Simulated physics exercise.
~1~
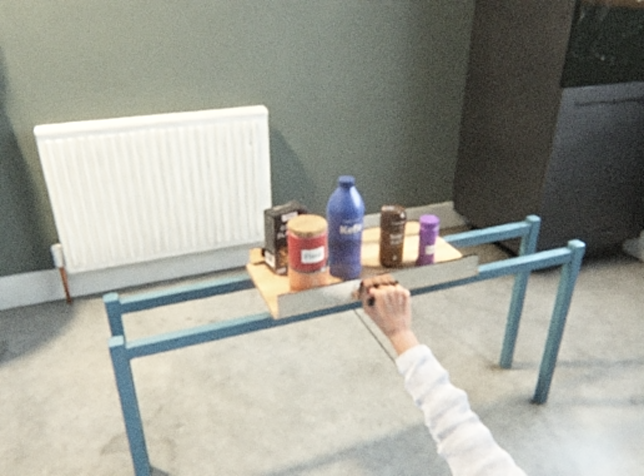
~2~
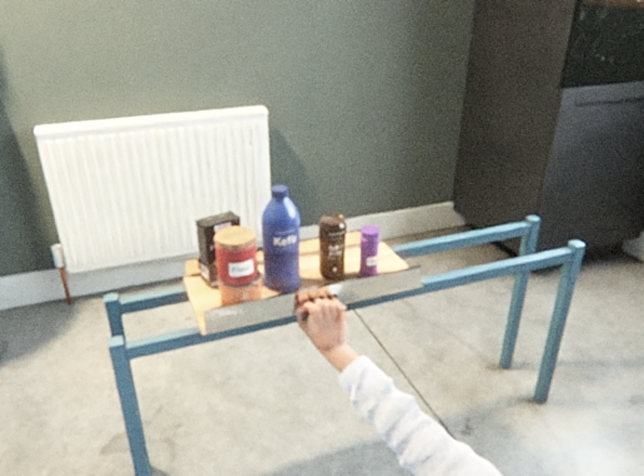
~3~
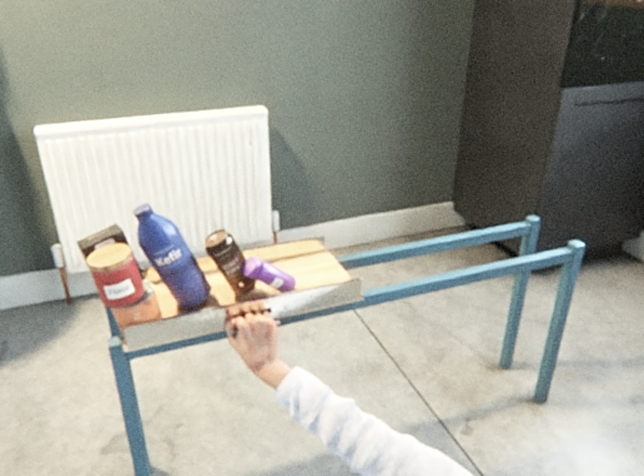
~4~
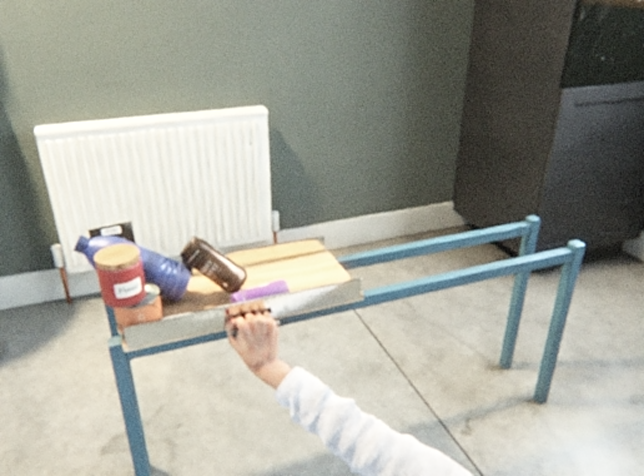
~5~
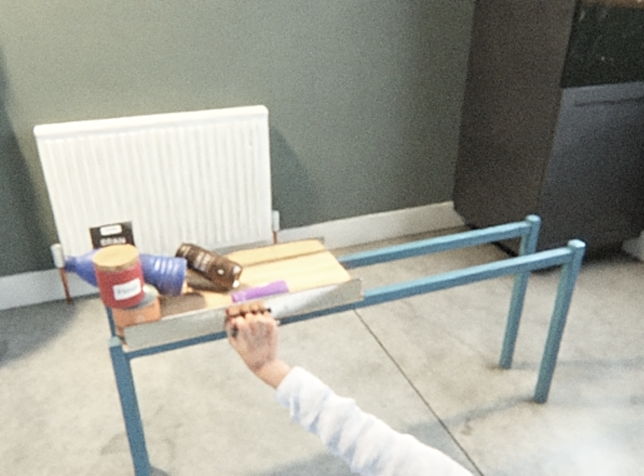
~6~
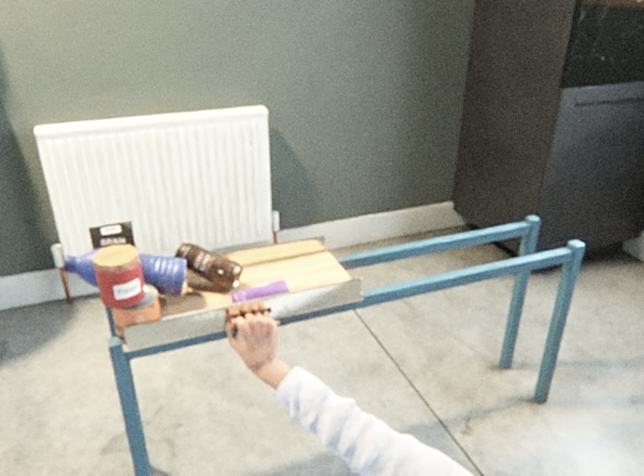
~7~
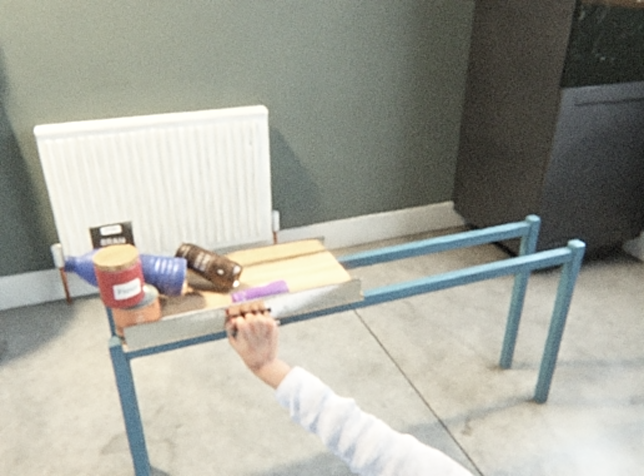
A hand slid a tray of containers left along blue rails until it stopped at the end, and the blue bottle, brown can and purple shaker toppled over, while the red jar stayed upright and everything remained on the tray.
